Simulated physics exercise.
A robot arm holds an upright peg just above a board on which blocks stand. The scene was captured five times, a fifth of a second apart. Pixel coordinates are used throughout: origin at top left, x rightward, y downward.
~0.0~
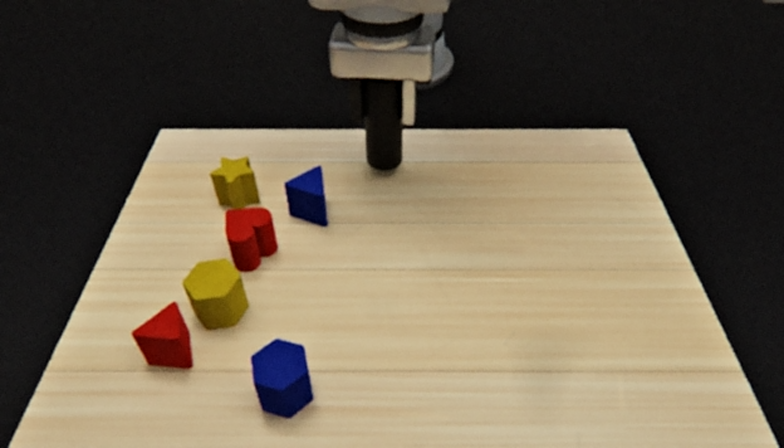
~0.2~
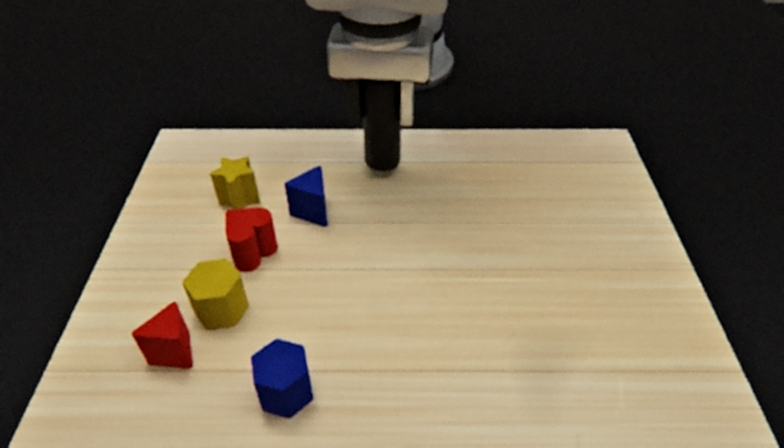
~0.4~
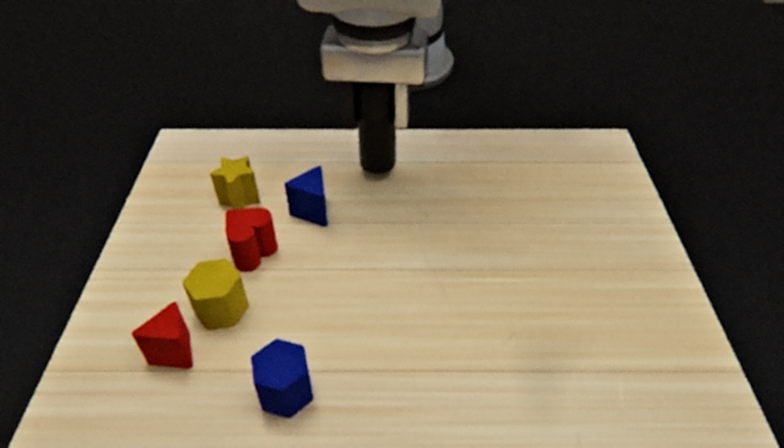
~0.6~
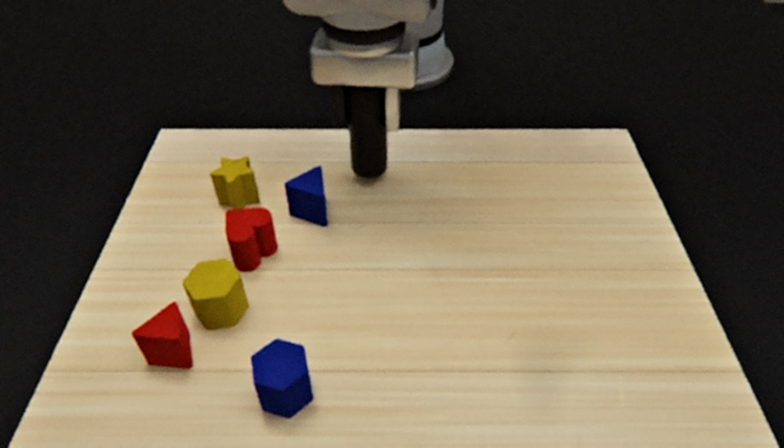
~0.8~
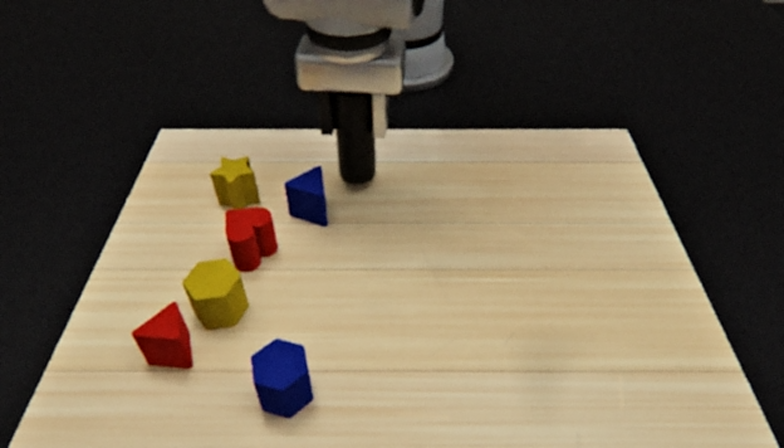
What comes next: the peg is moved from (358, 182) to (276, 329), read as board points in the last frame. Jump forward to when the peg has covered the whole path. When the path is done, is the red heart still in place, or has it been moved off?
Put simply, it stays right there.
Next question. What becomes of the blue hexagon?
It holds its position.
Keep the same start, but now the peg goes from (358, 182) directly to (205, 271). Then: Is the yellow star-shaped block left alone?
I'd say yes.
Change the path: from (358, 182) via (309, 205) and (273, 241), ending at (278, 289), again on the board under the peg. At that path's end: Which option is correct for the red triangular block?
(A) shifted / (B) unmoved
Answer: B.
What follows on the original path. One third of the way, peg at (334, 215); blue triangular block at (299, 187), turned 20° clockwise.
Two thirds of the way, peg at (306, 263); blue triangular block at (298, 187), turned 25° clockwise.
At the end, peg at (274, 320); red heart not moved; blue hexagon not moved; blue triangular block at (298, 187), turned 25° clockwise.
